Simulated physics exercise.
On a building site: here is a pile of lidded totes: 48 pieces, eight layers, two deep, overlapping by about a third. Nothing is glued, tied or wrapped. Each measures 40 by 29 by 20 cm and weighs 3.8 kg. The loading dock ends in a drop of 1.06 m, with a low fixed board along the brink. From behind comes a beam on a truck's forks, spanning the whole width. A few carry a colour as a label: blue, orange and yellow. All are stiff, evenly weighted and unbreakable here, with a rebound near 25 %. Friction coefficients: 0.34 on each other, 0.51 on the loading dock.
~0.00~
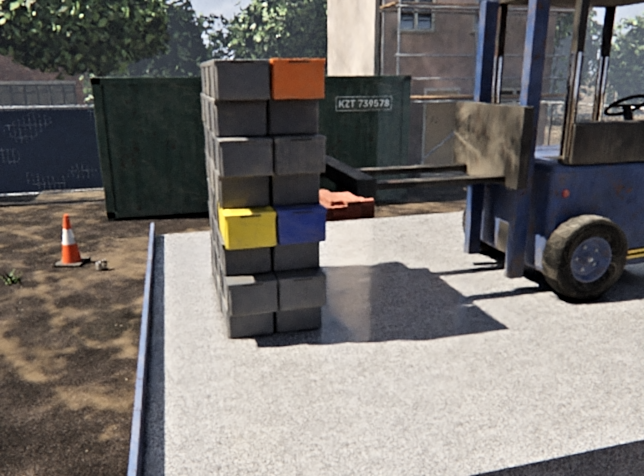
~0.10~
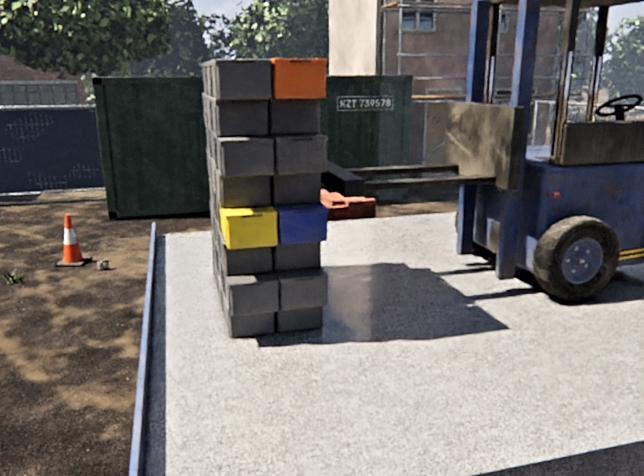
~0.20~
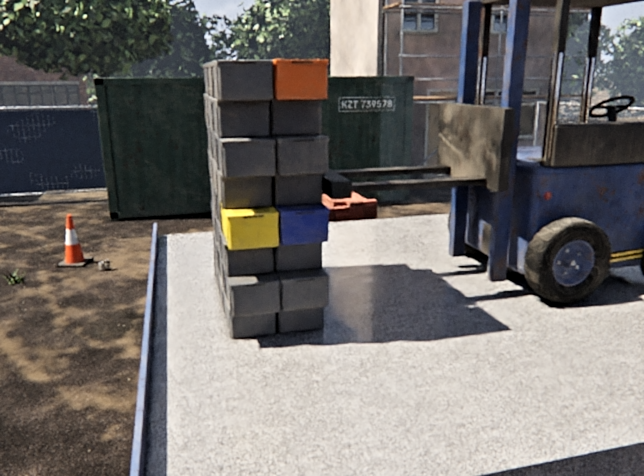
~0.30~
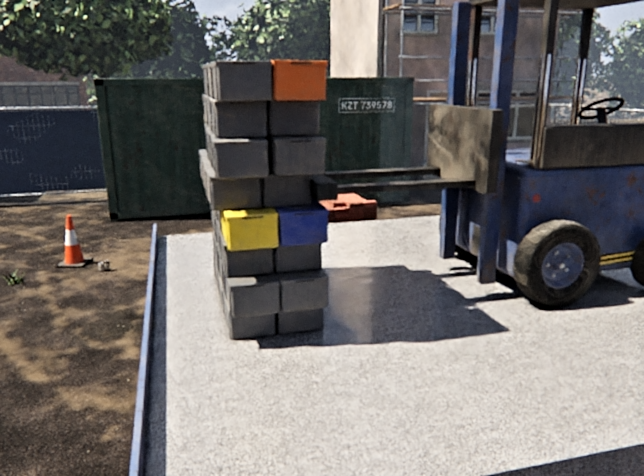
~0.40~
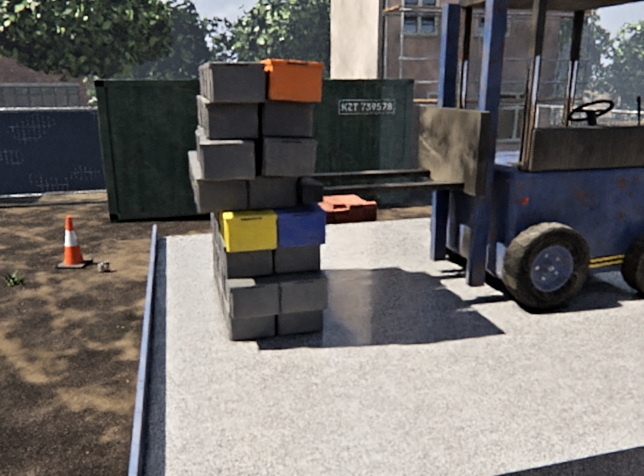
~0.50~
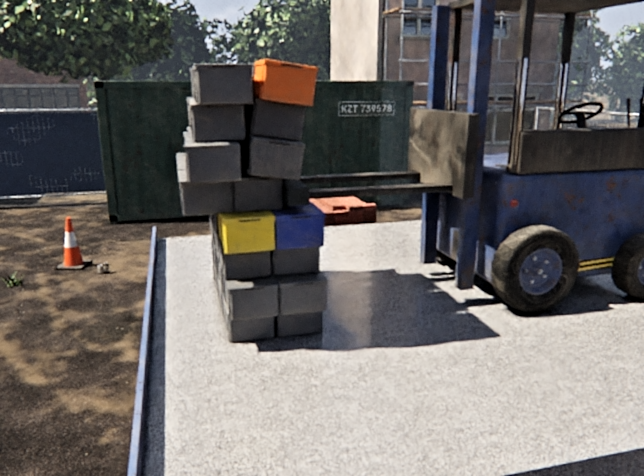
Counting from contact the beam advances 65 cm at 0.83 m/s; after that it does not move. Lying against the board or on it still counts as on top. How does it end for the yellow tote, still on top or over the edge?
The yellow tote drops off.
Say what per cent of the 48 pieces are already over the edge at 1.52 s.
By then 30 per cent.
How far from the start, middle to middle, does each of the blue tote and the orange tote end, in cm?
Blue 0, orange 150.
Around 0.74 s, none of the 48 totes over the edge, 36 disturbed; yellow tote displaced 9 cm; orange tote tipped 23°.
Around 1.06 s, none of the 48 totes over the edge, 38 disturbed; yellow tote tipped 10°; orange tote tipped 58°, 32 cm lower.
Around 1.52 s, 14 of the 48 totes over the edge; yellow tote tipped 14°; orange tote upside down.
Around 2.10 s, 17 of the 48 totes over the edge; yellow tote on its side; orange tote upside down.
Finally (2.7 s), 19 of the 48 totes over the edge; yellow tote on its side; orange tote upside down; blue tote displaced 49 mm. Seen by the last camera, middles, yellow tote near (76, 457), orange tote near (370, 326).
